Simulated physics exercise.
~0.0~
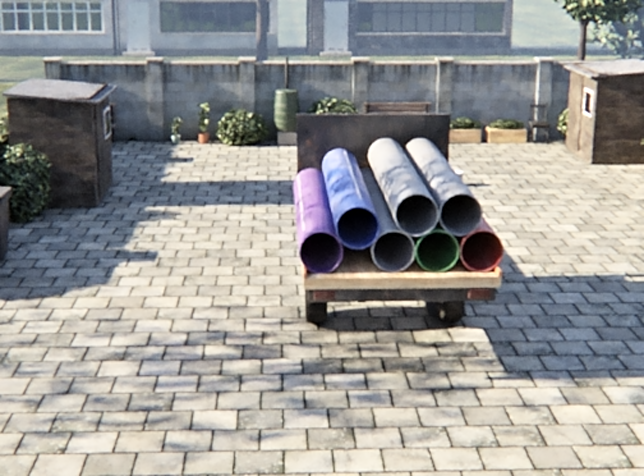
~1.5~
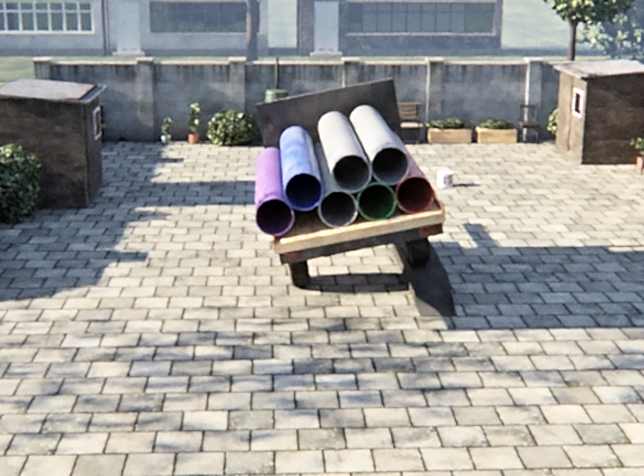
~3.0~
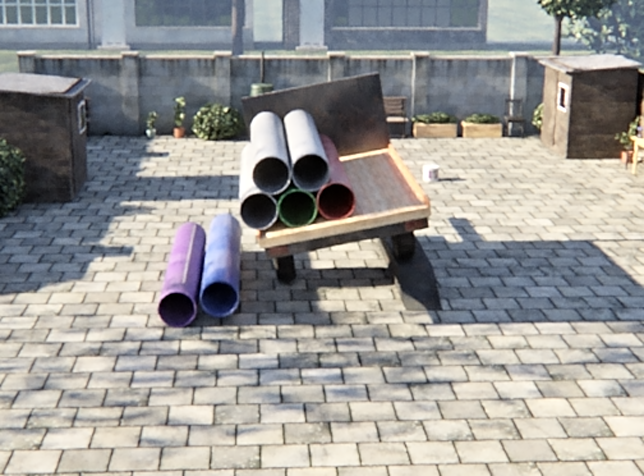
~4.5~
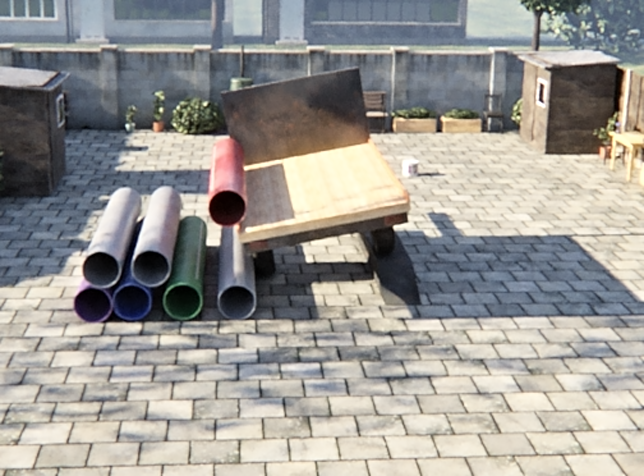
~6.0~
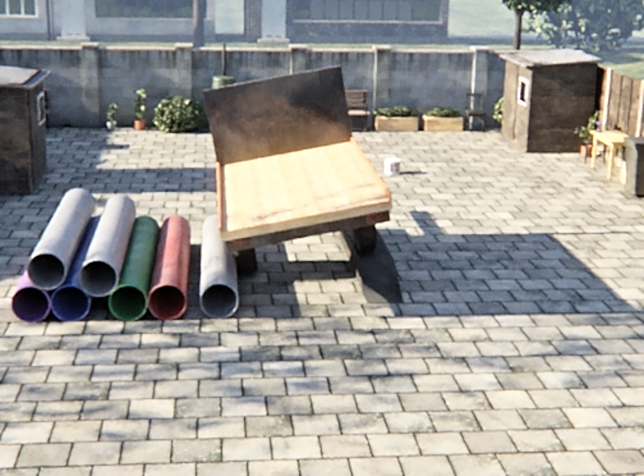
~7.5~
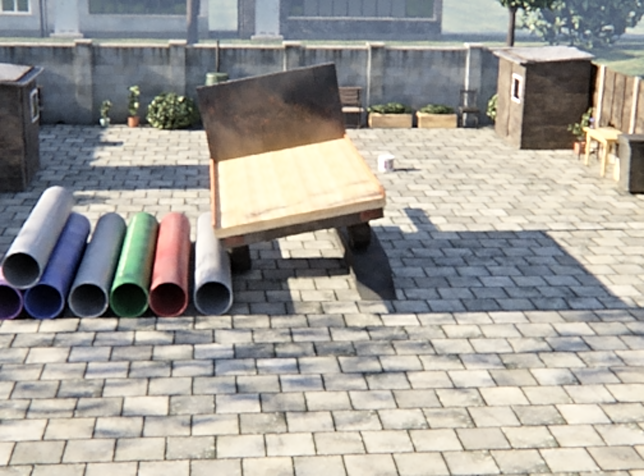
A flat trailer tilts left, and all seven coloured and grey pipes roll off onto the paving.
